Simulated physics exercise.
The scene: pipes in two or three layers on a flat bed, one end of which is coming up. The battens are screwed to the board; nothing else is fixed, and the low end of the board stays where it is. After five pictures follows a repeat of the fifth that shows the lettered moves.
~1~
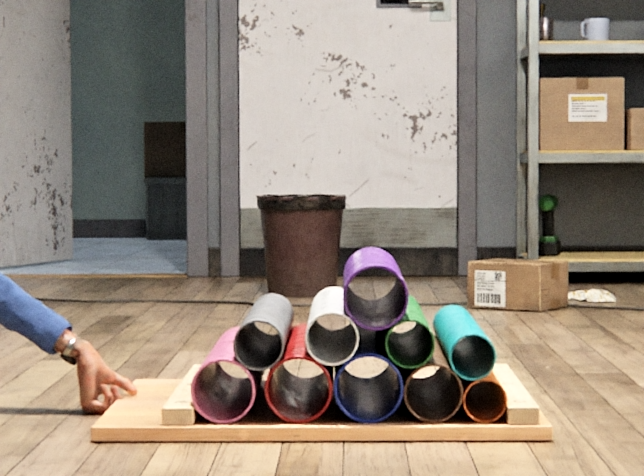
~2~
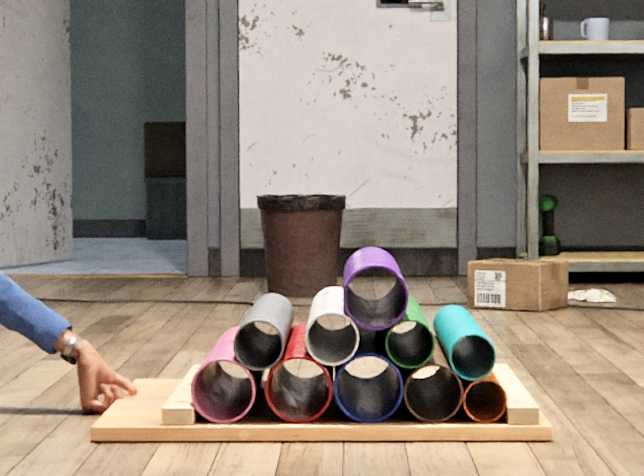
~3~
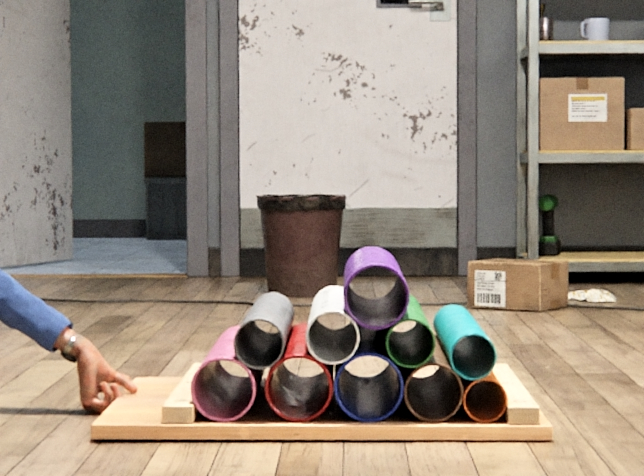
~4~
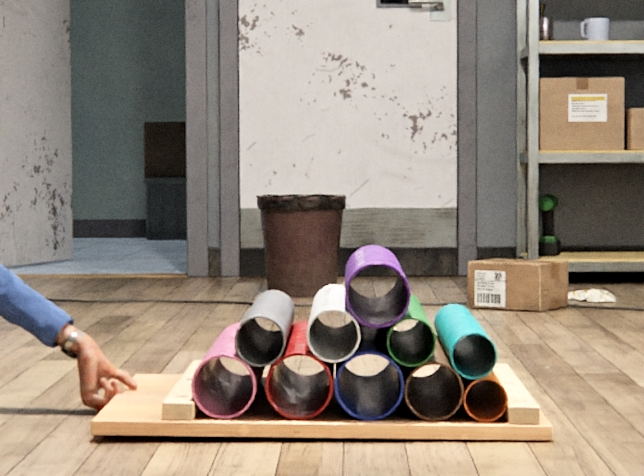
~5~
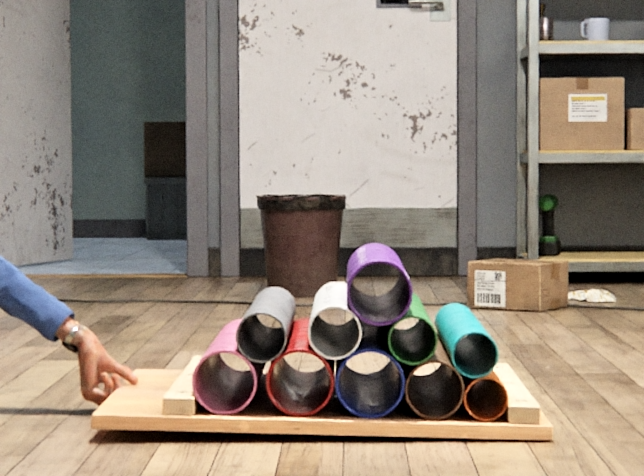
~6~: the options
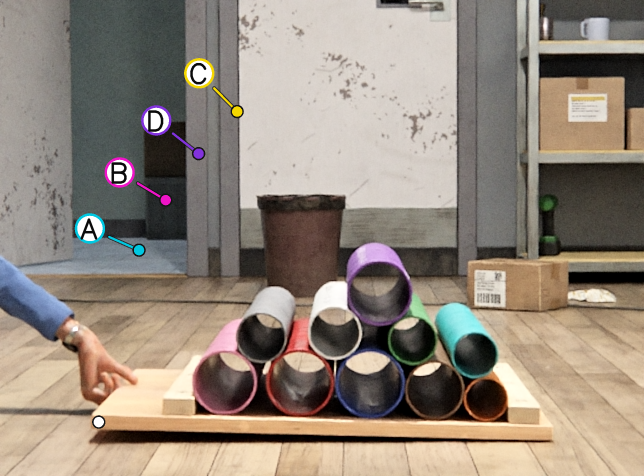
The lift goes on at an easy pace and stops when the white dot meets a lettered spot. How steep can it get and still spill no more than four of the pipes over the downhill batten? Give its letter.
At most to B.
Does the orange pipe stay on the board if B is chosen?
Yes.
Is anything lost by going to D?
Yes, at D.
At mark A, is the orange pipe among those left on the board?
Yes.
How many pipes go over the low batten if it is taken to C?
With C, five.
On the marked copy, A at (139, 250); B at (166, 200); C at (237, 112); D at (199, 153); the white dot at (99, 422).
Following B. Soon after the start, board at 18°.
Later, board at 31°.
In the end, board at 31°, three over the low batten (turquoise, green, purple).
As for the rest, A three over the low batten (turquoise, green, purple); C five over the low batten; D five over the low batten.
